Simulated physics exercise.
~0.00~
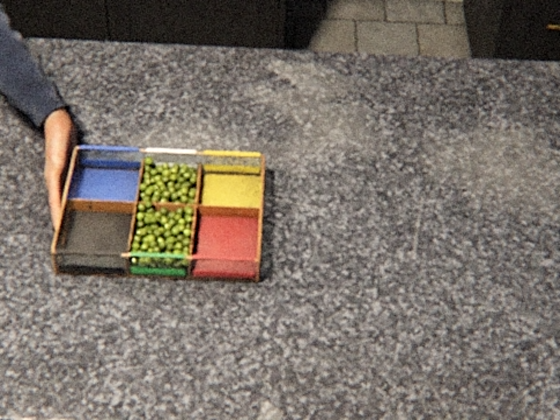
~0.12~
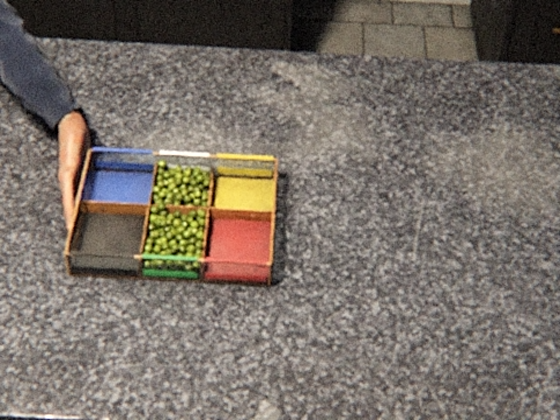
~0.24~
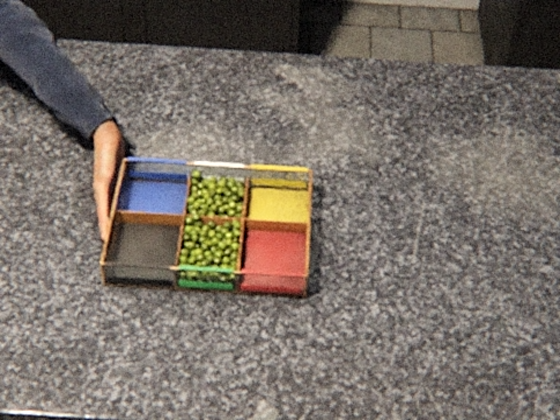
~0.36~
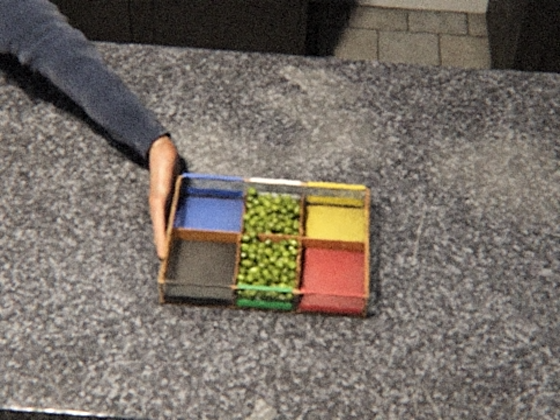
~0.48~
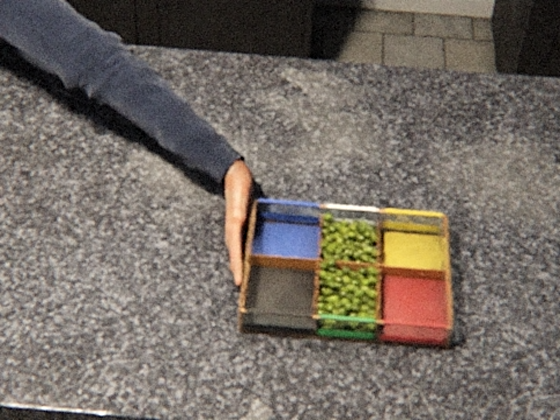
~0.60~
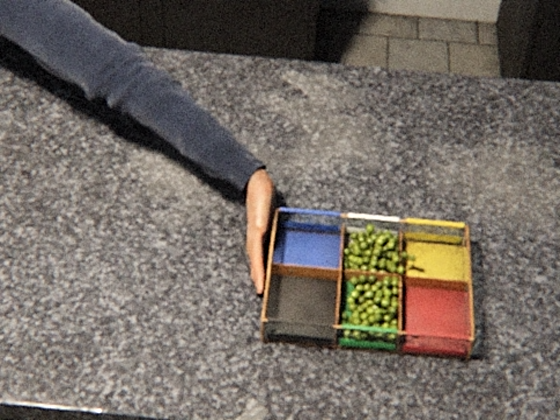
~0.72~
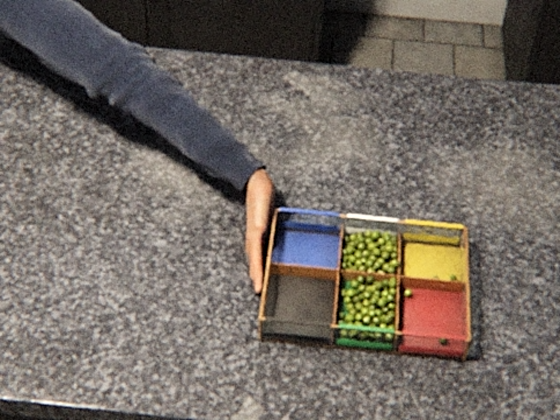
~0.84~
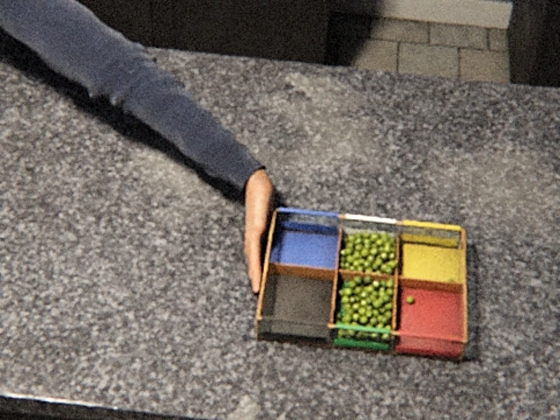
A hand in a dark blue sleeve slid a divided tray of small green olives rightward across a speckled grey counter, then stopped, and a few olives hopped into the right-hand sections while nearly all stayed in the middle ones.
